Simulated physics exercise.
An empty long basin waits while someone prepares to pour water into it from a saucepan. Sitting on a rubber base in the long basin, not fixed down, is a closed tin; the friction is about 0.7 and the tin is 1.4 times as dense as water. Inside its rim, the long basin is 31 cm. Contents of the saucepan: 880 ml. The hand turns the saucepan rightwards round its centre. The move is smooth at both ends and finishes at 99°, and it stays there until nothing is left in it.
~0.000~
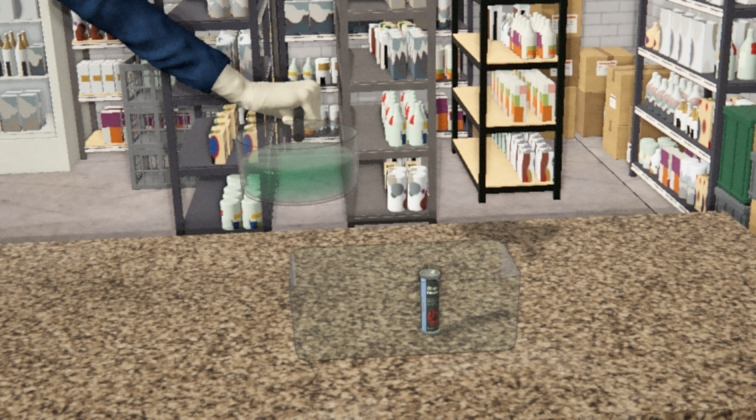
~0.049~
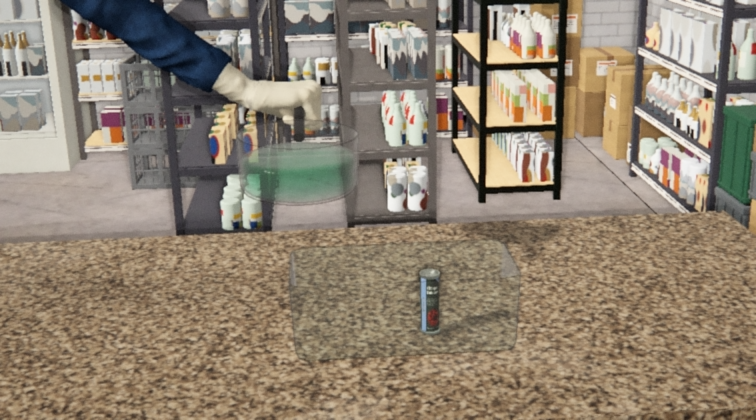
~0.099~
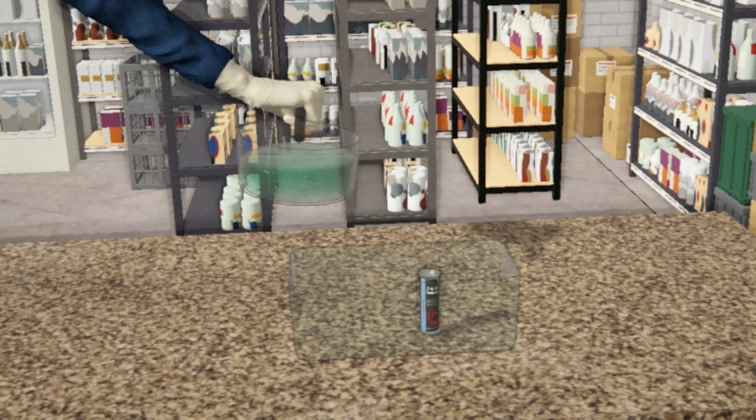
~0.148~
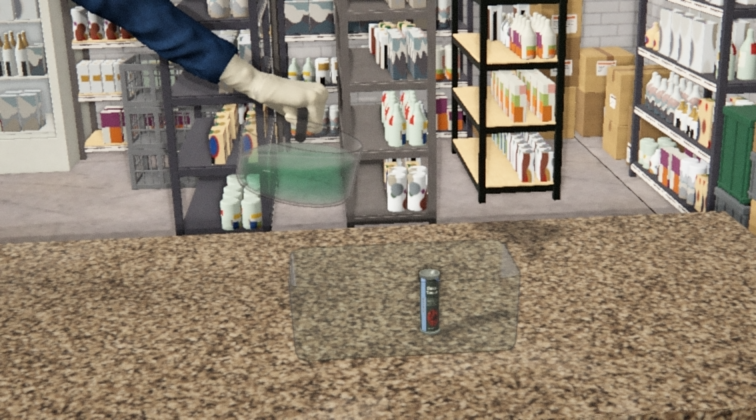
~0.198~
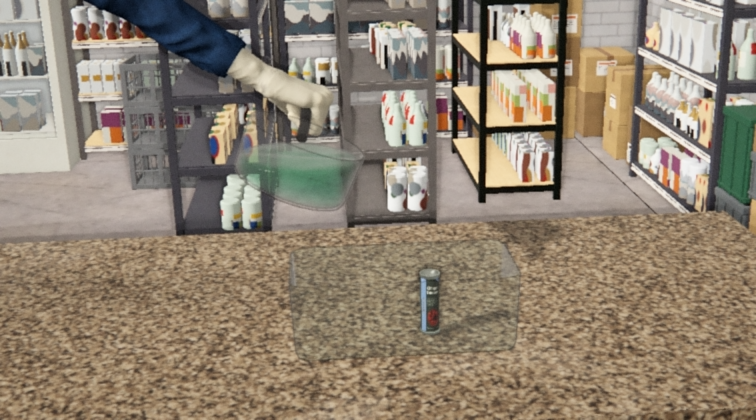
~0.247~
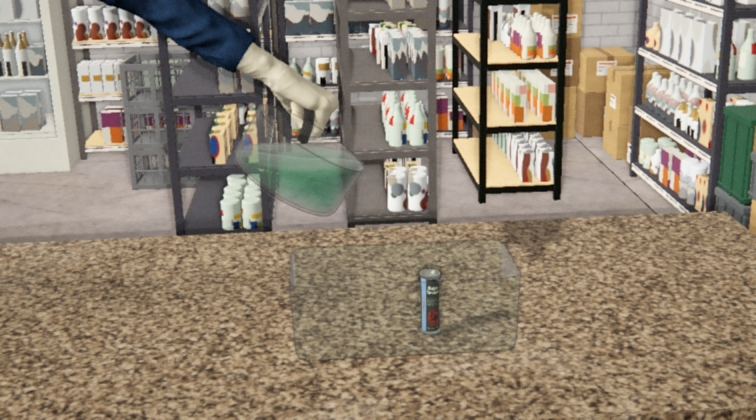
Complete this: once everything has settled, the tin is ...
Once everything has settled, the tin is lying over.
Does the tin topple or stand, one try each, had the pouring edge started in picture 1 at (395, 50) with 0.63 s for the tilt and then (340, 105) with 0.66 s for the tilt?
The tin overturns the first time and stays vertical the second time.
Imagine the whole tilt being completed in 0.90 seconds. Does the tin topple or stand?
Result: Tin upright.
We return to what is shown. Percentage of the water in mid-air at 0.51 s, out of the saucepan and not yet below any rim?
Share: Roughly 48 per cent.
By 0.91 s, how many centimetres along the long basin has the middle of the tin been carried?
1 cm, roughly.
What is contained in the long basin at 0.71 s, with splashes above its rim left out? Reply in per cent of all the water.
Some 82 percent of the total.
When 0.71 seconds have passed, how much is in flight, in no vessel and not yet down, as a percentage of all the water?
Around 7 percent of it is airborne.
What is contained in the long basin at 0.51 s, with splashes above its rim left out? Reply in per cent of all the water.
Roughly 20 percent of it.
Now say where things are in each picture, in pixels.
In the first frame, tilt 0°; pouring edge (357, 133); surface from (241, 158) to (356, 154); the long basin's rim runs from (290, 269) to (512, 258); the tin's top is at (430, 276).
In the second frame, tilt 1°; pouring edge (358, 134); surface from (241, 158) to (356, 154).
In the third frame, tilt 6°; pouring edge (360, 139); surface from (241, 157) to (356, 155).
In the fourth frame, tilt 13°; pouring edge (362, 146); surface from (240, 155) to (357, 157).
In the fifth frame, tilt 22°; pouring edge (363, 156); surface from (239, 154) to (359, 159).
In the sixth frame, tilt 33°; pouring edge (363, 168); surface from (238, 150) to (363, 161).
After 0.51 s the tilt is 91° and 32 per cent is still to pour; the tin stands where it began.
After 0.71 s the tilt is 99° and 10 per cent is still to pour; the tin leans 6°.
After 0.91 s the tilt is 99° and 2 per cent is still to pour; the tin leans 25°.
After 1.13 s the tilt is 99° and 0 per cent is still to pour; the tin lies on its side.
In the end the tin lies on its side.
